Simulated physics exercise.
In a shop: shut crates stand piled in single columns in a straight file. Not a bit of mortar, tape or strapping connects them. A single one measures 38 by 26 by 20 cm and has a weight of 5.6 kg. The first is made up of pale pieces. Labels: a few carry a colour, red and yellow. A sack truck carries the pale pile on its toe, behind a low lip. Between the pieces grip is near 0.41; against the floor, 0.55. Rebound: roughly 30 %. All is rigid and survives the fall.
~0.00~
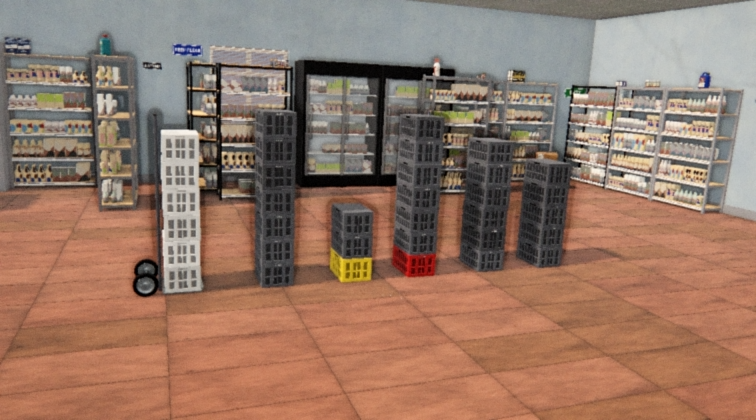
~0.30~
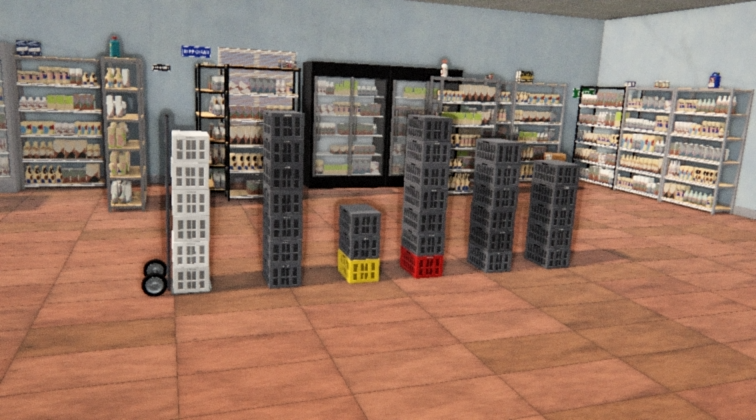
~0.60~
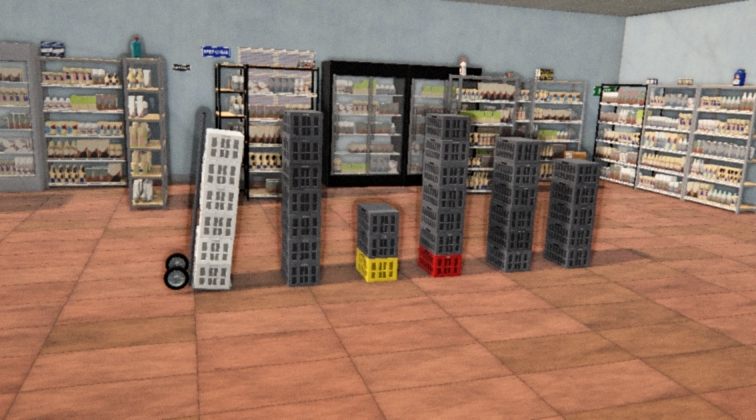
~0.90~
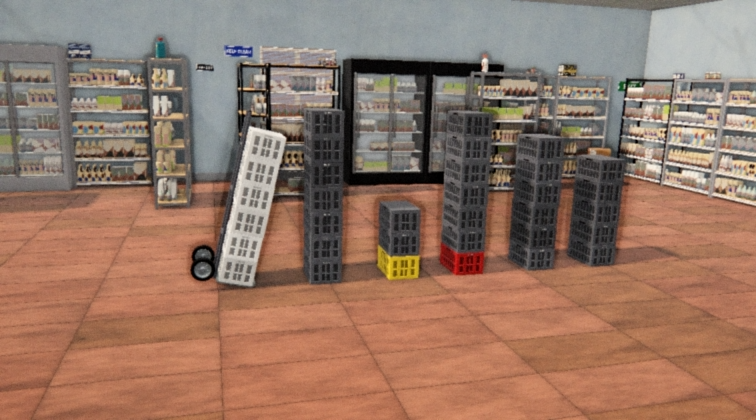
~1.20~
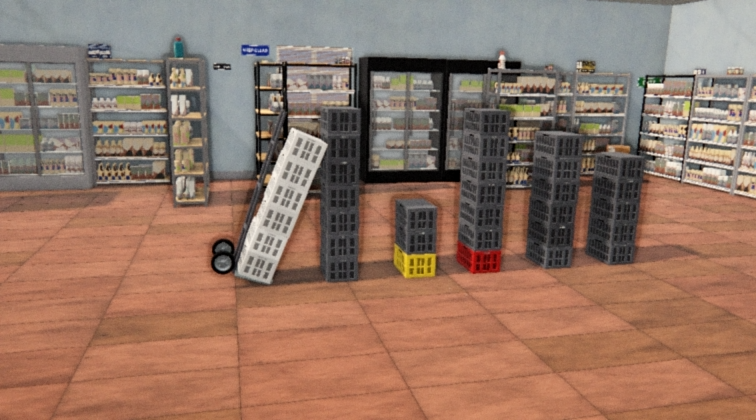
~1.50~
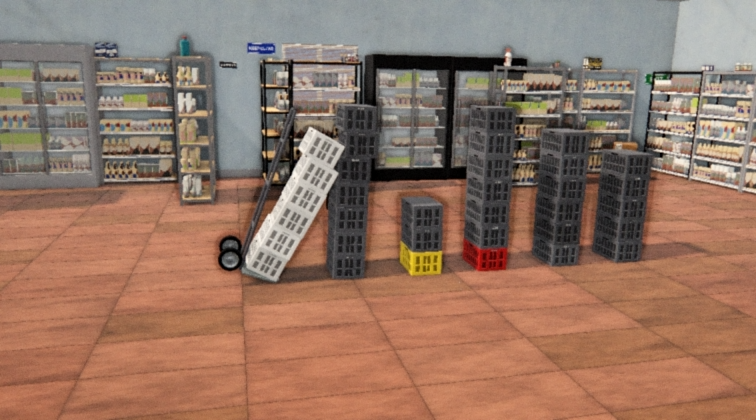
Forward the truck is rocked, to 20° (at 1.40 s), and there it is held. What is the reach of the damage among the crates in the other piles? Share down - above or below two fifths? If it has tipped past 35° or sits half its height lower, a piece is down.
Above.
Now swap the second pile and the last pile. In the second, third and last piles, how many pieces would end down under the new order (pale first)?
Pile by pile, you'd see second at 5, third at 3 and last at 7 down.
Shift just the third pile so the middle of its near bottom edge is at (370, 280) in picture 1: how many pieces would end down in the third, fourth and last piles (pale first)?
You'd end with the third pile at 1, the fourth at 6 and the last at 5 down.
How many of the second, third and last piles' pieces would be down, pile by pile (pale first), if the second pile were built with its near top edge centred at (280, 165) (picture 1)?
You'd get second 5, third 2 and last 5.
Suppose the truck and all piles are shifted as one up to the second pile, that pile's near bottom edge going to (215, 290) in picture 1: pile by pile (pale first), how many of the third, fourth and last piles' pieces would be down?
In that case third pile 2, fourth pile 0, last pile 0.
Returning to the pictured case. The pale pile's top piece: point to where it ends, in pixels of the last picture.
Near (395, 196).
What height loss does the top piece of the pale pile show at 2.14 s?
20 cm.
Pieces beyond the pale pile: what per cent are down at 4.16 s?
80 per cent.
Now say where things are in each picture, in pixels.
In the first frame (pixels give the middle of a visible side; the camera pans a little), truck frame (156, 152) 0° forward; red crate (422, 266); yellow crate (357, 270); none of the others has stirred.
The second frame shows truck frame (167, 153) 1° forward; red crate (430, 267).
The third frame shows truck frame (201, 150) 6° forward, top of the pale pile leaning 6°; red crate (448, 266); none of the others has stirred.
The fourth frame shows truck frame (243, 146) 13° forward, top of the pale pile leaning 13°; red crate (470, 264); none of the others has stirred.
The fifth frame shows truck frame (275, 145) 19° forward, top of the pale pile leaning 22°; red crate (487, 262); none of the others has stirred.
The sixth frame shows truck frame (284, 143) 20° forward, top of the pale pile leaning 29°; red crate (493, 260); yellow crate (427, 264); movement in 5 of them.
After 2.14 s, 6 of the pale pile down; none of the 28 other crates down, 7 disturbed.
After 2.72 s, 6 of the pale pile down; 7 of the 28 other crates down; yellow crate 16° from how it stood; red crate 11° from how it stood.
After 3.40 s, 6 of the pale pile down; 13 of the 28 other crates down; yellow crate 15° from how it stood.
After 4.16 s, 6 of the pale pile down; 23 of the 28 other crates down; yellow crate 13° from how it stood.
In the end (6.8 s), 6 of the pale pile down; 23 of the 28 other crates down; yellow crate 11° from how it stood; red crate unmoved. That is 82 per cent. From the last view, middles, yellow crate near (423, 254), red crate near (485, 253).
